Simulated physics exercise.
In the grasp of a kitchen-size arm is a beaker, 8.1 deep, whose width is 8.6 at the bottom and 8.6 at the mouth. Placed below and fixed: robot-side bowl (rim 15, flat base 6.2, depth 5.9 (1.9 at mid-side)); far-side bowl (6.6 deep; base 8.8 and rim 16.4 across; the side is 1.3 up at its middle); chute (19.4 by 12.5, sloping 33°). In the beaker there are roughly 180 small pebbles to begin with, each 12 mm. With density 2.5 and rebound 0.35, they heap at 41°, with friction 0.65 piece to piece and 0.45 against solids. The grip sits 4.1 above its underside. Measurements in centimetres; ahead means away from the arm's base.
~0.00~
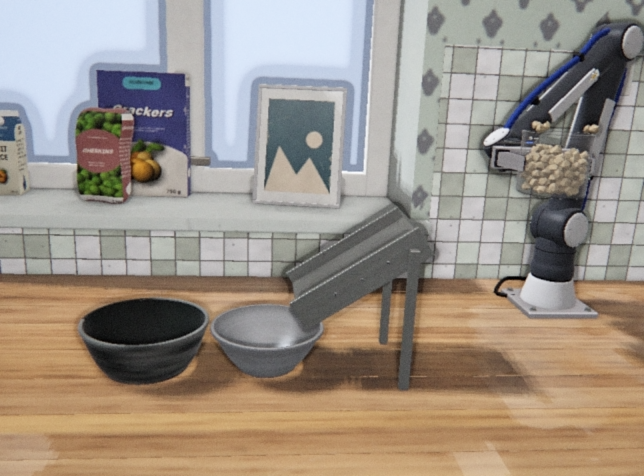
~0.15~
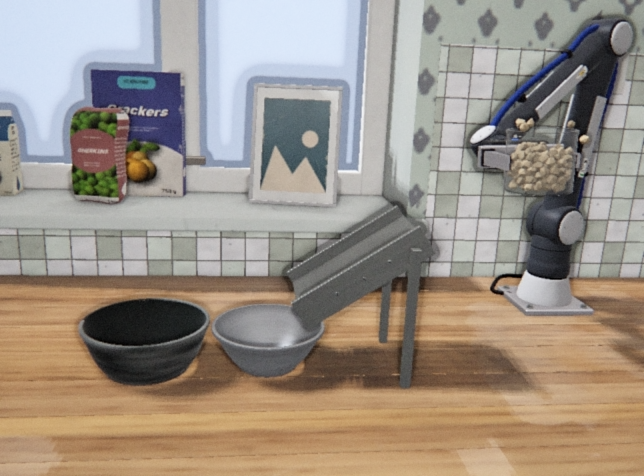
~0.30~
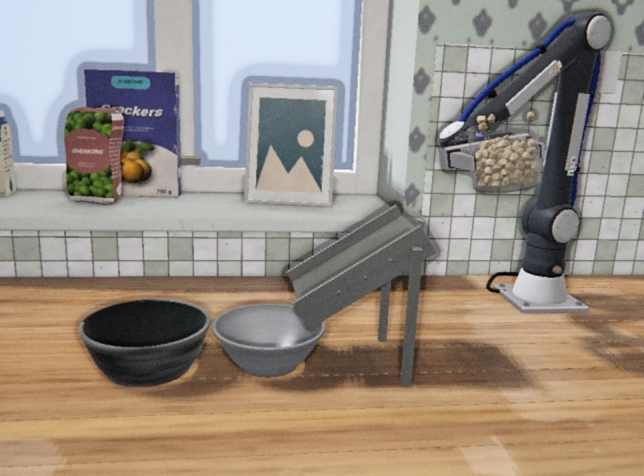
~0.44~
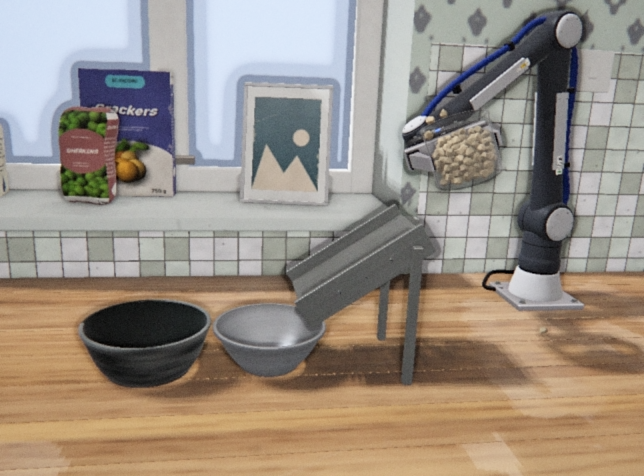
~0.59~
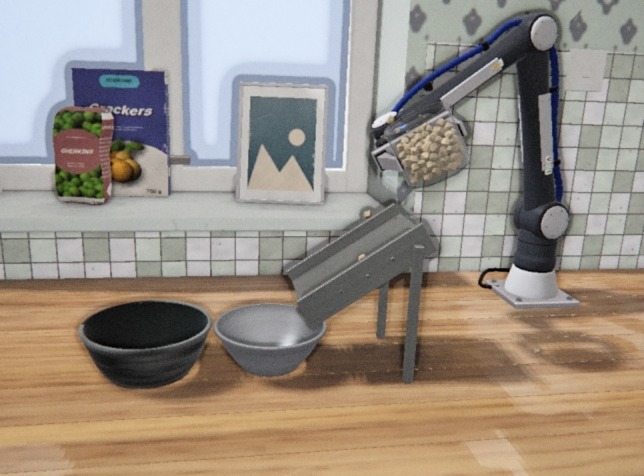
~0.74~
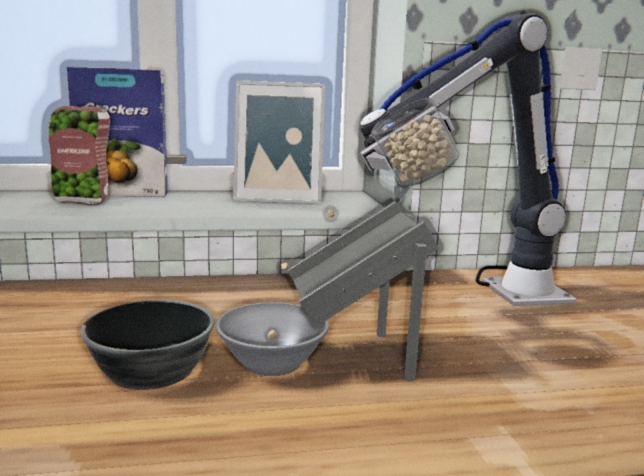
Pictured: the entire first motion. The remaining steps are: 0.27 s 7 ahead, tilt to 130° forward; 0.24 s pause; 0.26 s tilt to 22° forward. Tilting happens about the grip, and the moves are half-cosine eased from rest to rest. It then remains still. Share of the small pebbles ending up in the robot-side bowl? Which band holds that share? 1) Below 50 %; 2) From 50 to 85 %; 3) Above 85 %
3, above 85 %.
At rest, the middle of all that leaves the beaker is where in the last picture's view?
(260, 345).
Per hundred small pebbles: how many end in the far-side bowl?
About 0 %.
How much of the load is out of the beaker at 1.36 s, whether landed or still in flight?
Around 100 % is out.
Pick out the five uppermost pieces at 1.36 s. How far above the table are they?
Somewhere around 12 cm above the tabletop.
After 1.05 s, tilted 130° forward, highest piece 32 above the table; 126 in the beaker, 3 in the robot-side bowl, 1 on the table or floor, 52 on the chute or in flight.
After 1.36 s, tilted 91° forward, highest piece 13 above the table; 170 in the robot-side bowl, 1 on the table or floor, 11 on the chute or in flight.
After 1.71 s, tilted 22° forward, highest piece 6 above the table; 177 in the robot-side bowl, 5 on the table or floor.
After 2.76 s, tilted 22° forward, highest piece 6 above the table; 177 in the robot-side bowl, 5 on the table or floor.
In the end, 177 in the robot-side bowl, 5 on the table or floor. That is 97 % in the robot-side bowl.
